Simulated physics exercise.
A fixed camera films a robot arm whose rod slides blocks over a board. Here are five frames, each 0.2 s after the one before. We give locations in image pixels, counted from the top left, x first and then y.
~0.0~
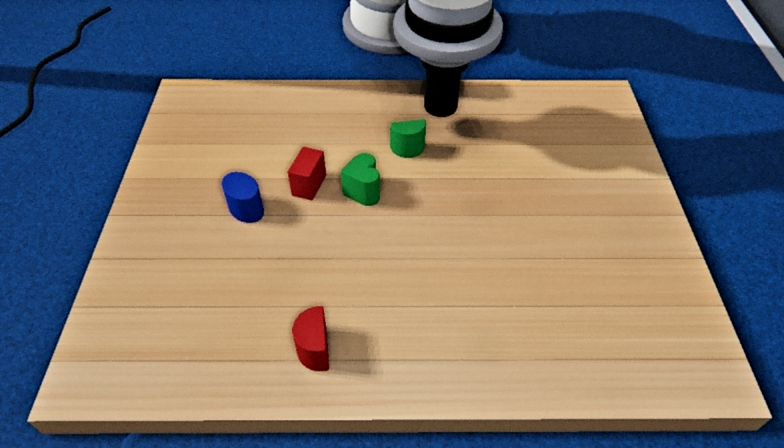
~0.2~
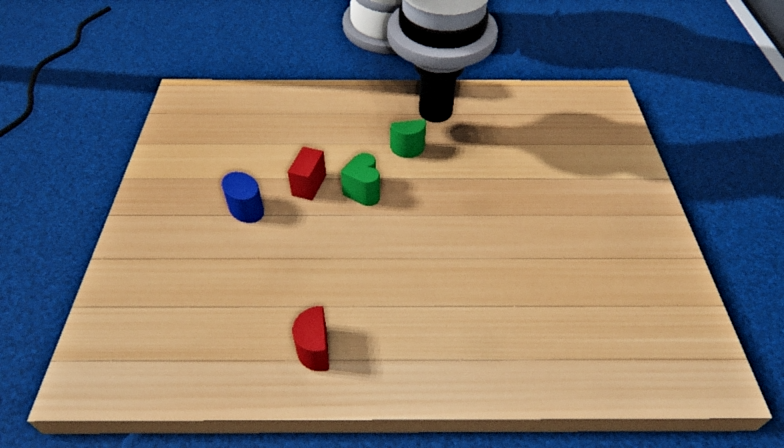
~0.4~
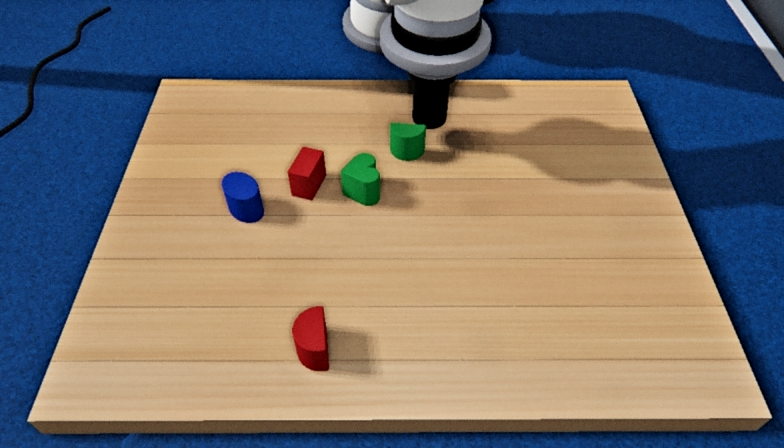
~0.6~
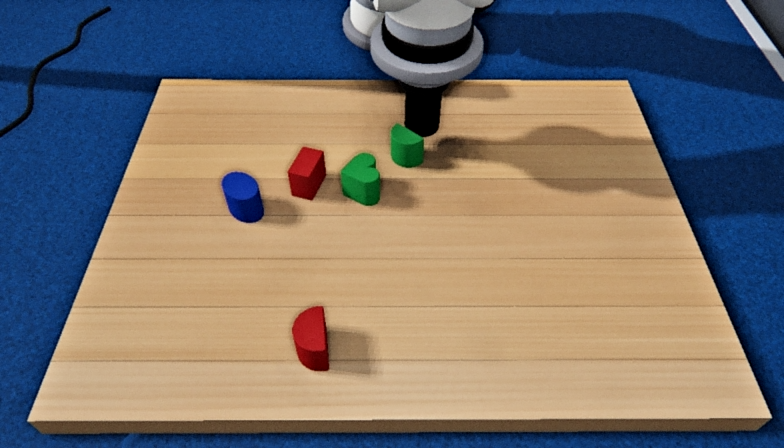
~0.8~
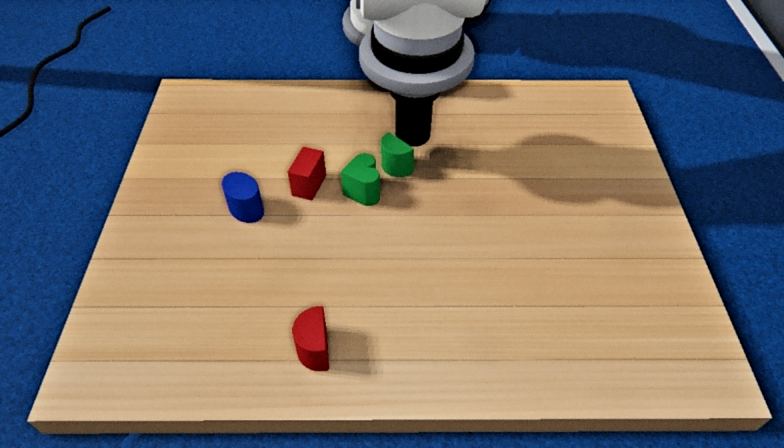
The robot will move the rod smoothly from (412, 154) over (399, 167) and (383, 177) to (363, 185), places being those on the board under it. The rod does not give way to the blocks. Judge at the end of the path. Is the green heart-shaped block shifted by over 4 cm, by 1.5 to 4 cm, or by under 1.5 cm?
The largest band: Over 4 cm.
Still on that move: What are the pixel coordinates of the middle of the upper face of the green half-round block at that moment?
I expect it at (337, 172).
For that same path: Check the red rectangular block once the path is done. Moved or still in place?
Still in place.
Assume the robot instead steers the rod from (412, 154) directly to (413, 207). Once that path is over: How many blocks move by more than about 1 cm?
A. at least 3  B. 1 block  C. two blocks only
That would be B.
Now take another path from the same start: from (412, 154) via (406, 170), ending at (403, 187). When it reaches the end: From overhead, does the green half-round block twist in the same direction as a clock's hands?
Answer: Yes.
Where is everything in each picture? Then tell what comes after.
Rod tip at (441, 108); block tops, red rectangular block at (306, 161); green heart-shaped block at (362, 167); green half-round block at (410, 126), in the first frame.
Rod at (436, 113); blocks unchanged, in the second frame.
Rod at (429, 120); green half-round block at (408, 129), in the third frame.
Rod at (422, 127); green half-round block at (405, 134), in the fourth frame.
Rod at (413, 136); red rectangular block at (306, 161); green heart-shaped block at (362, 167); green half-round block at (395, 144), in the fifth frame.
On the path given first. Halfway along, rod at (392, 155); green heart-shaped block at (349, 174), turned 30° anticlockwise; green half-round block at (368, 160), turned 25° clockwise.
At the end, rod at (362, 167); red rectangular block in place; green heart-shaped block at (325, 191), turned 50° anticlockwise; green half-round block at (337, 172).
